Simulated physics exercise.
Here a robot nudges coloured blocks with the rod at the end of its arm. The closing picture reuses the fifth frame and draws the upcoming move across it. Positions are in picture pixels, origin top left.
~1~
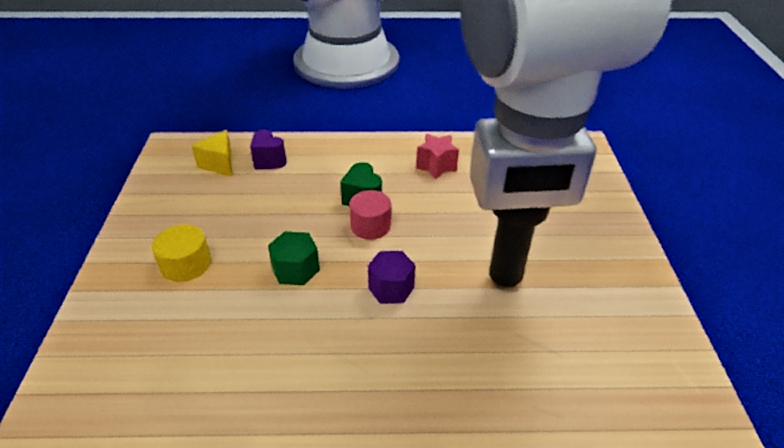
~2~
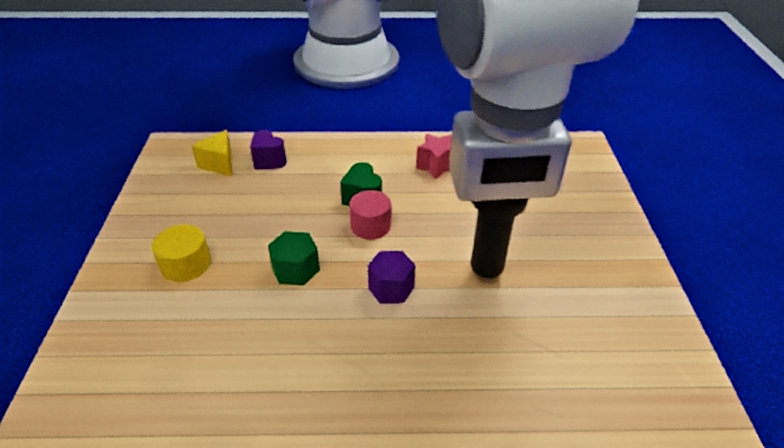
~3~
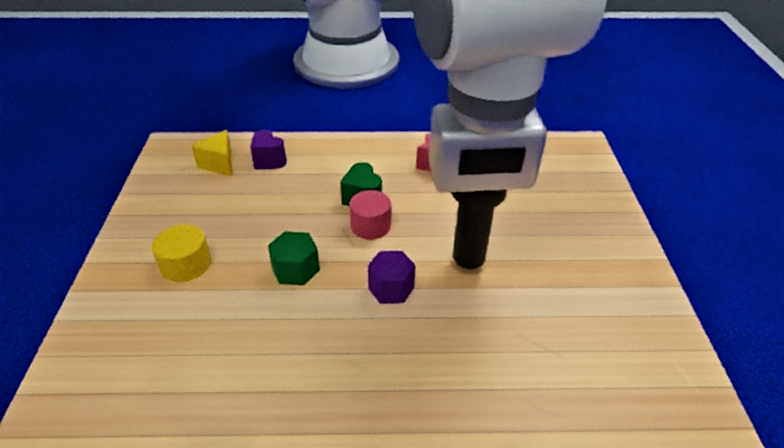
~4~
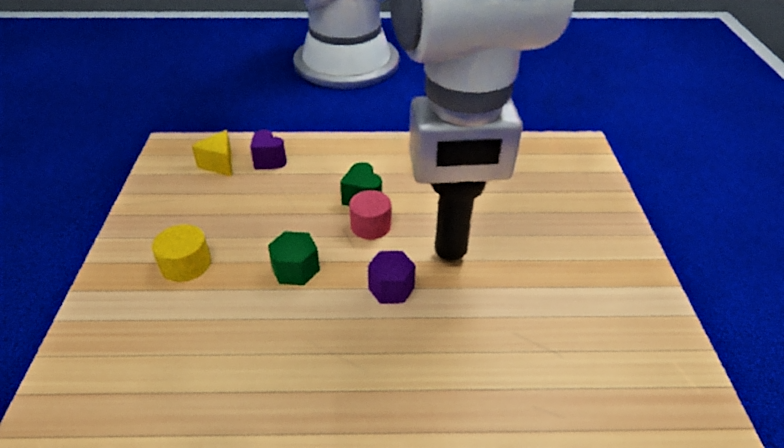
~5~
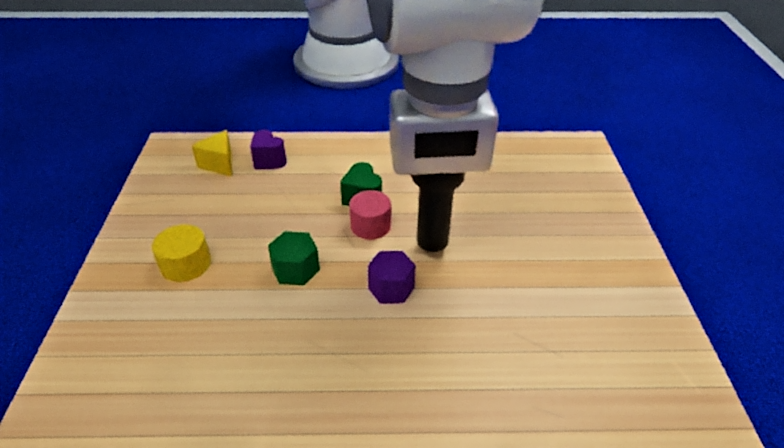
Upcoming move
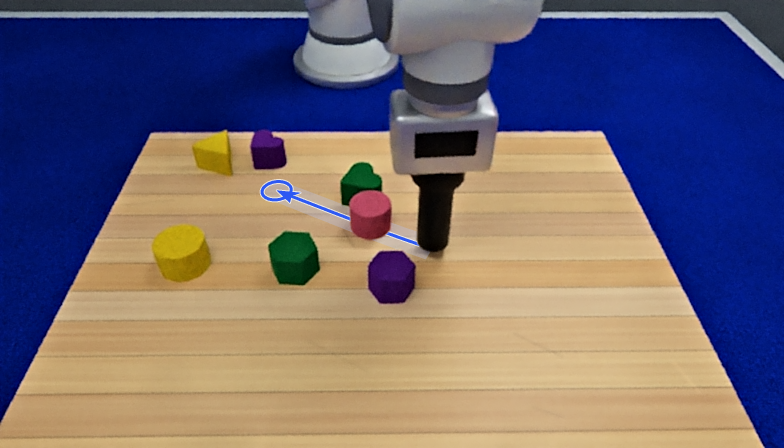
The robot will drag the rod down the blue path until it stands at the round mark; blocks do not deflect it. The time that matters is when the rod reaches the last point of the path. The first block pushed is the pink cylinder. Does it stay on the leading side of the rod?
The rod still pushes it.
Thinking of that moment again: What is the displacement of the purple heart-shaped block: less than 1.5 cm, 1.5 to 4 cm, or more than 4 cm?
It moves less than 1.5 cm.
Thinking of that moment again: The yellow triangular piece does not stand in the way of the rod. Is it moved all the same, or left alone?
It stays put.
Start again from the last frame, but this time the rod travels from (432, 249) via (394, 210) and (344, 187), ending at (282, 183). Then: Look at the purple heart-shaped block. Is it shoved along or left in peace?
That block gets shifted.
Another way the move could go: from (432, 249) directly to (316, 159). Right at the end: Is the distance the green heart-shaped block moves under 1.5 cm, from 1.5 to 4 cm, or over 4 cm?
It's set to move over 4 cm.
Drawn move, from (432, 249) directly to (277, 191).
The first path, step by step. One third of the way, rod at (376, 221); green heart-shaped block at (360, 172); pink cylinder at (344, 194).
Two thirds of the way, rod at (323, 201); green heart-shaped block at (360, 172); pink cylinder at (293, 175).
At the end, rod at (275, 183); yellow triangular piece still; purple heart-shaped block still; green heart-shaped block at (360, 172); pink cylinder at (246, 158).
